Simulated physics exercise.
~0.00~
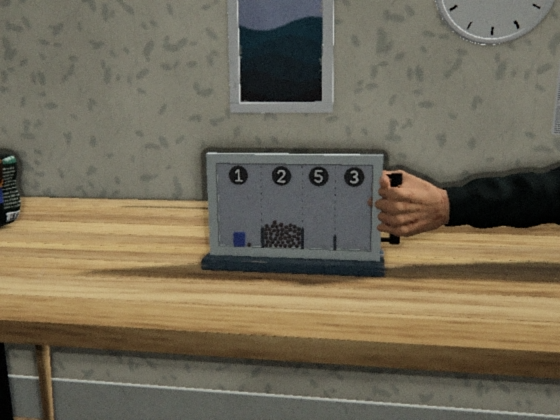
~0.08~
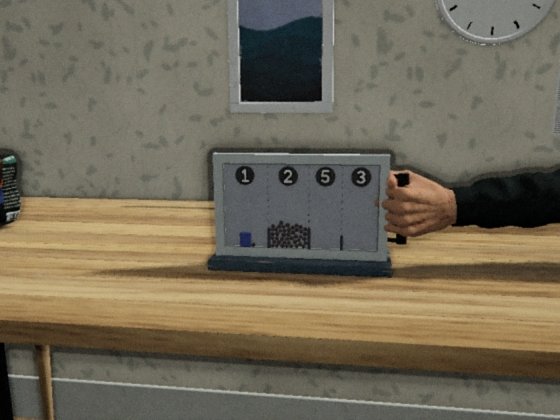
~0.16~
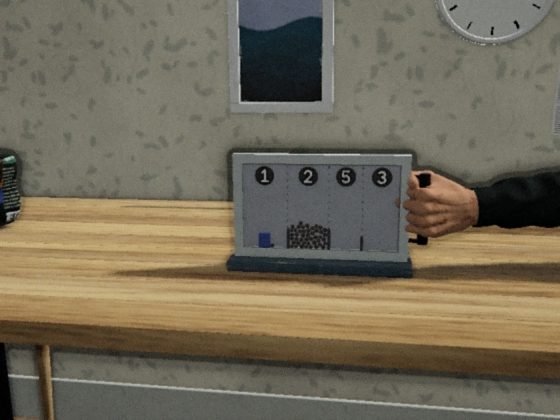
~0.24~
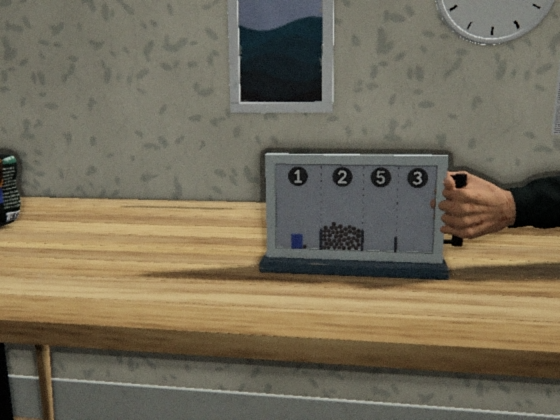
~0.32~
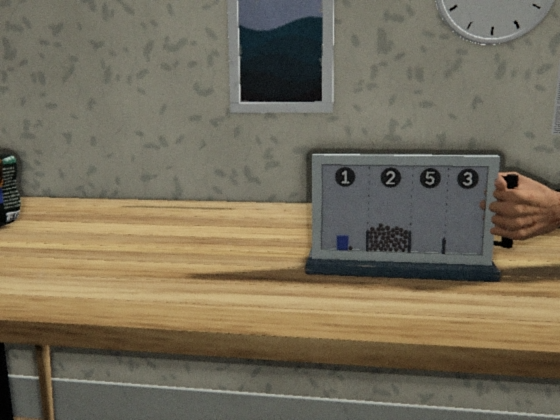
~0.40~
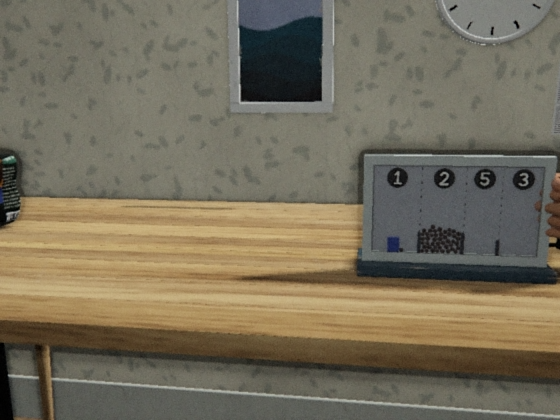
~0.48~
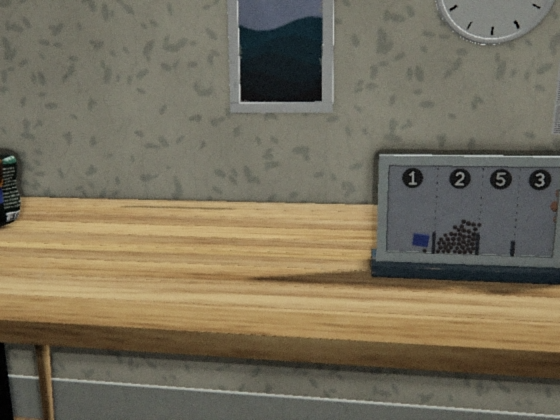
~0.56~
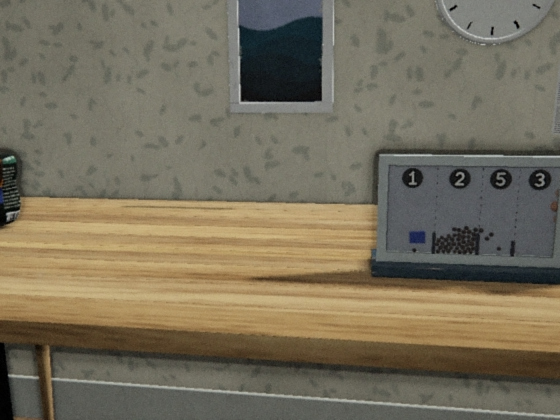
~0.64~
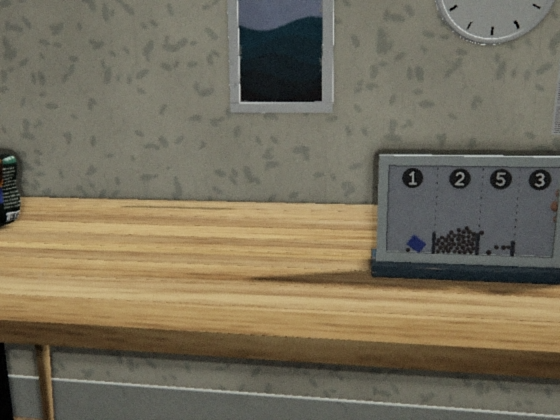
The clip opens on a grey, upright box with a clear front on a wooden table, a hand gripping the handle on its right side. Inside, a heap of small dark pills sits in the strip marked two, and a blue block stands in the strip marked one. The hand moves the box to the right, slowly at first and then faster. Near the right edge of the view the box stops, and the pills pile rightward while the block tips over. A few pills spill into strip five, but most end up in strip two, with the block leaning in strip one.
